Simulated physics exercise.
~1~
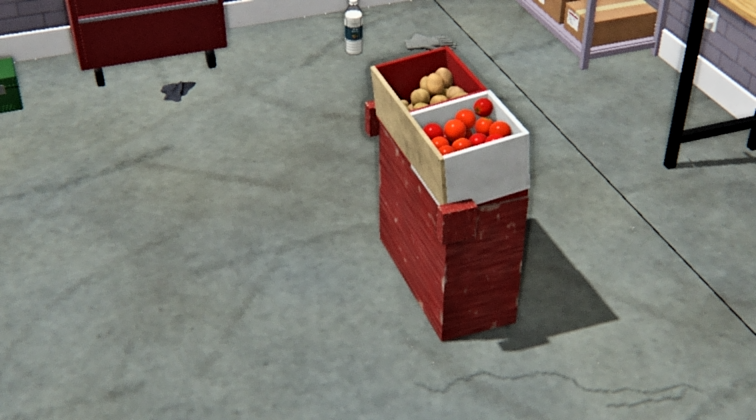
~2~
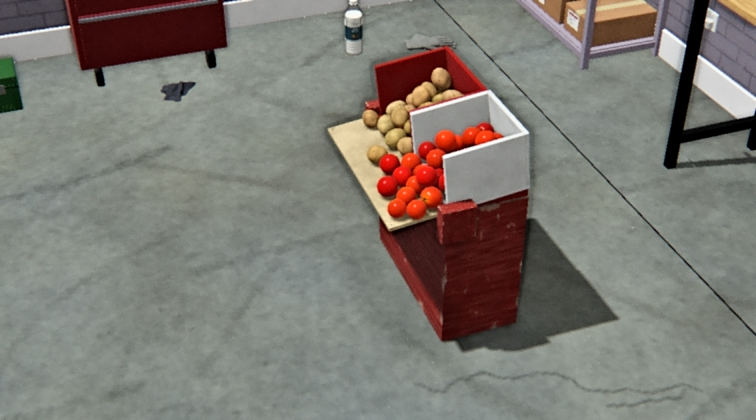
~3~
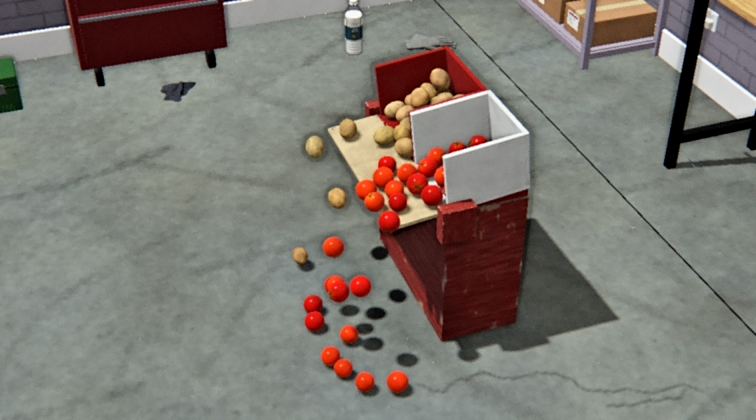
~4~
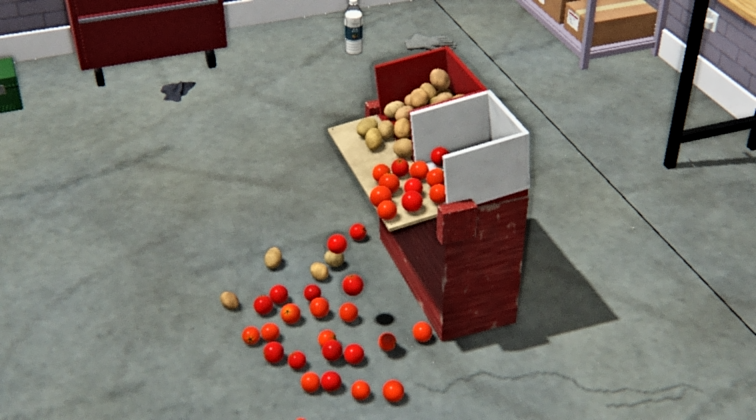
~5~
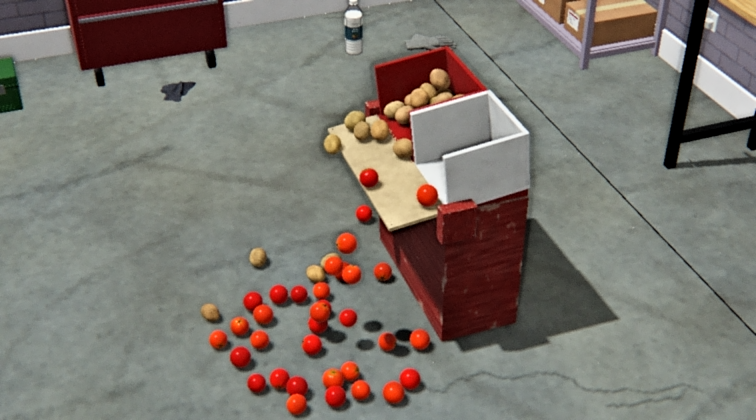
Tomatoes pouring from a white bin as its front flap drops, scattering across the floor with a few potatoes, most potatoes staying up.
